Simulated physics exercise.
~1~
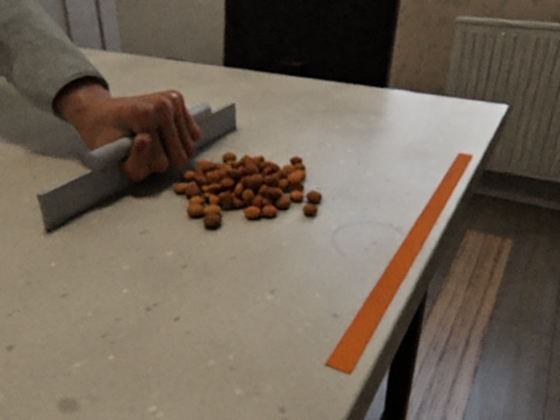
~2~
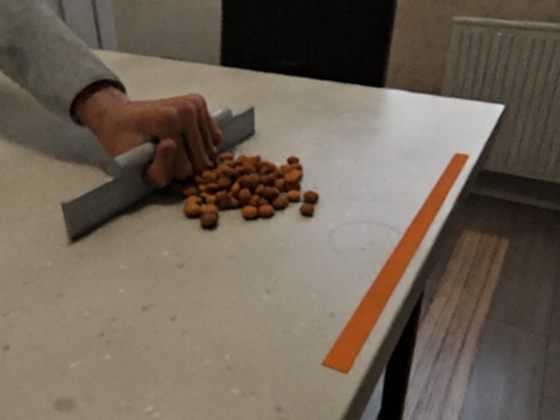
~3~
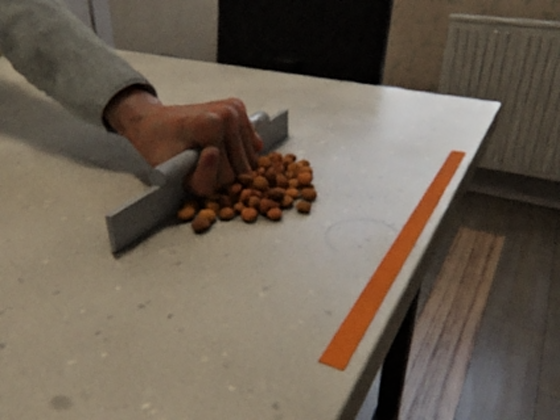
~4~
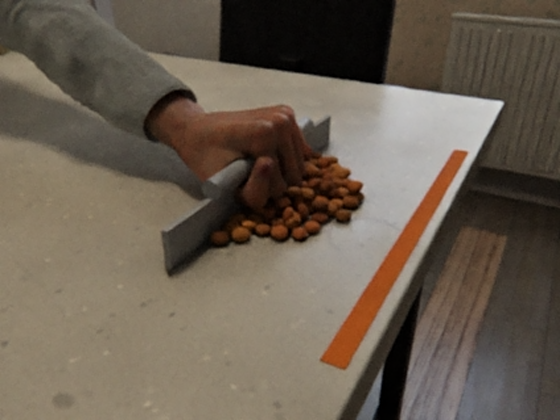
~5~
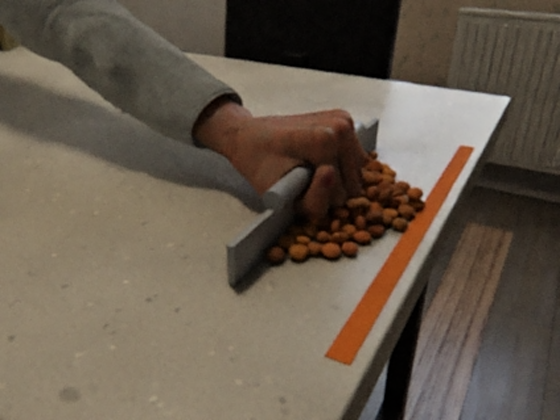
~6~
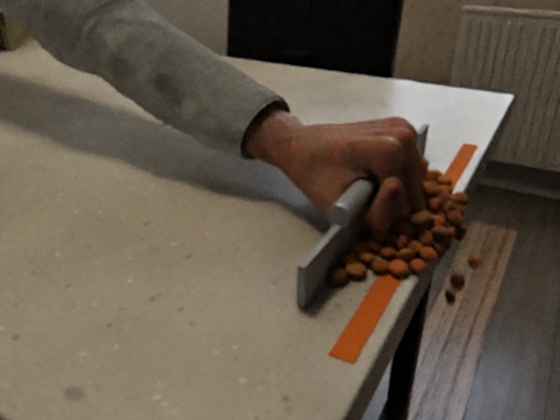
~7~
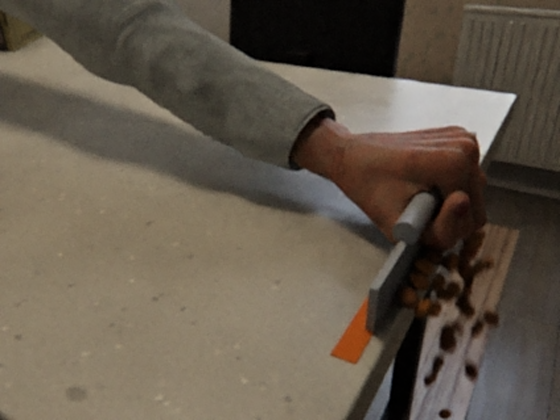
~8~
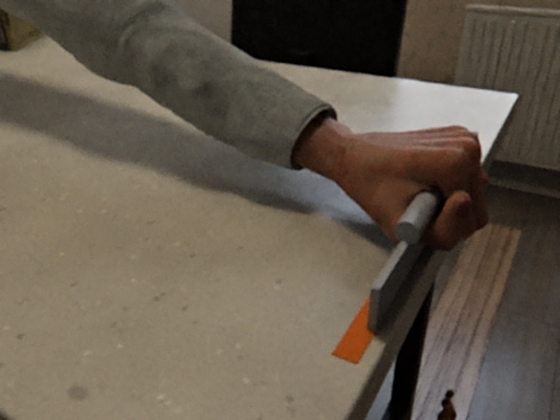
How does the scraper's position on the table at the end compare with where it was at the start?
At the start the scraper was on the left part of the table, behind the pile. By the end it was far to the right and a little nearer the viewer, at the orange tape by the table's edge.
